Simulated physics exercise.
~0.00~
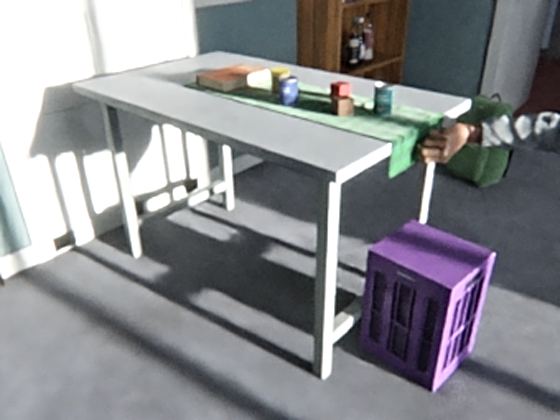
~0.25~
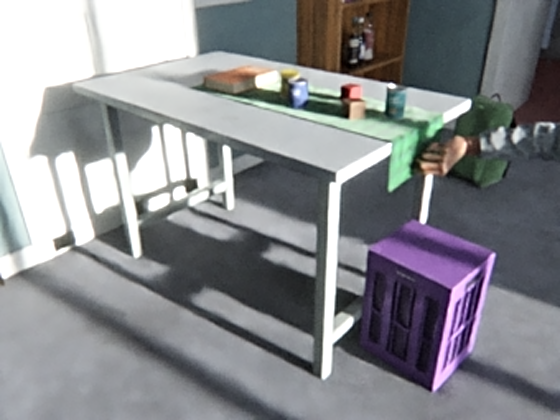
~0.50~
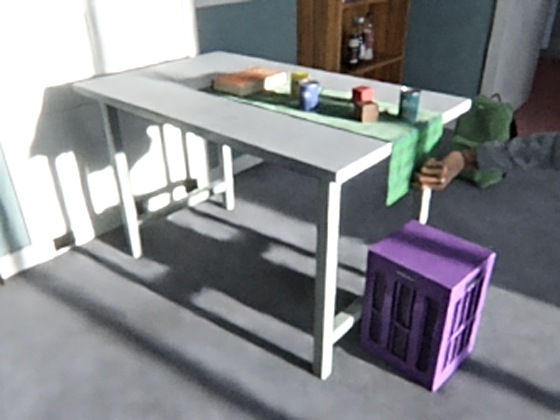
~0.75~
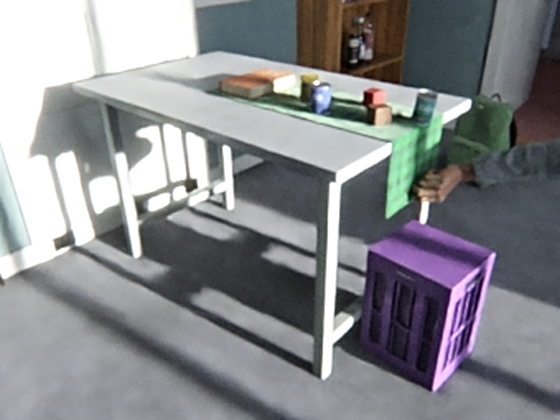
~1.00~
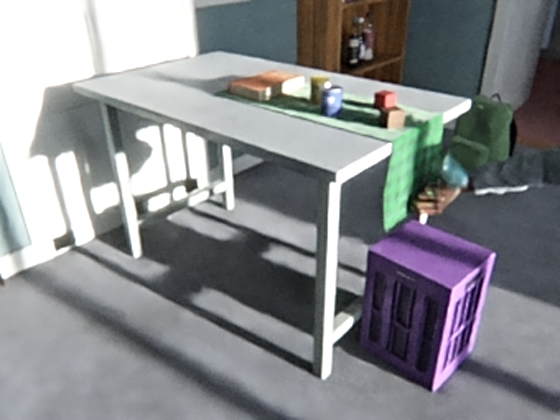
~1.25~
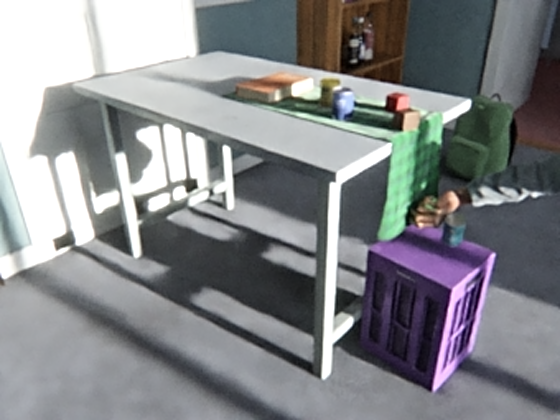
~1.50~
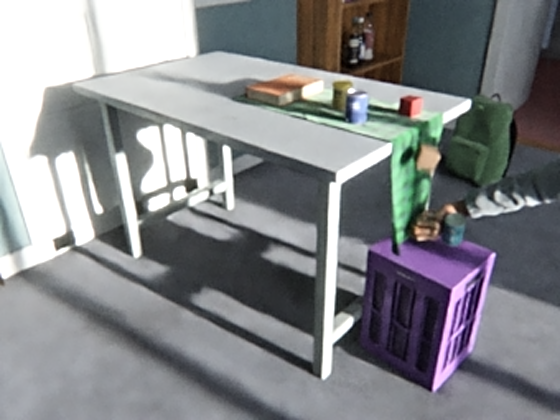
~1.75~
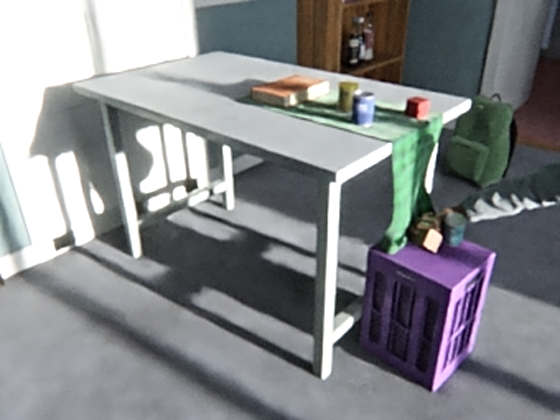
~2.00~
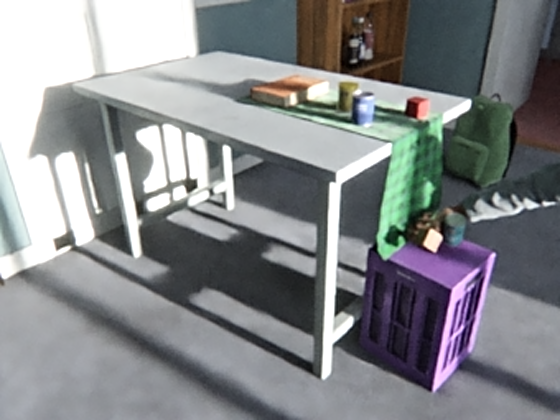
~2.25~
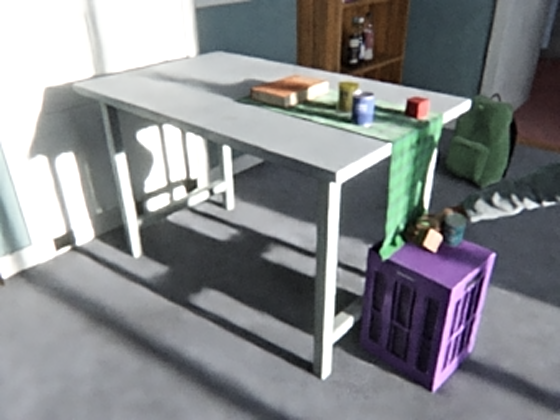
The clip shows a hand pulling a green cloth over a white table's right end, drawing small objects along until a turquoise can, then a brown cube, drop onto a purple crate, where both rest while the red cube and blue can stay on the table.
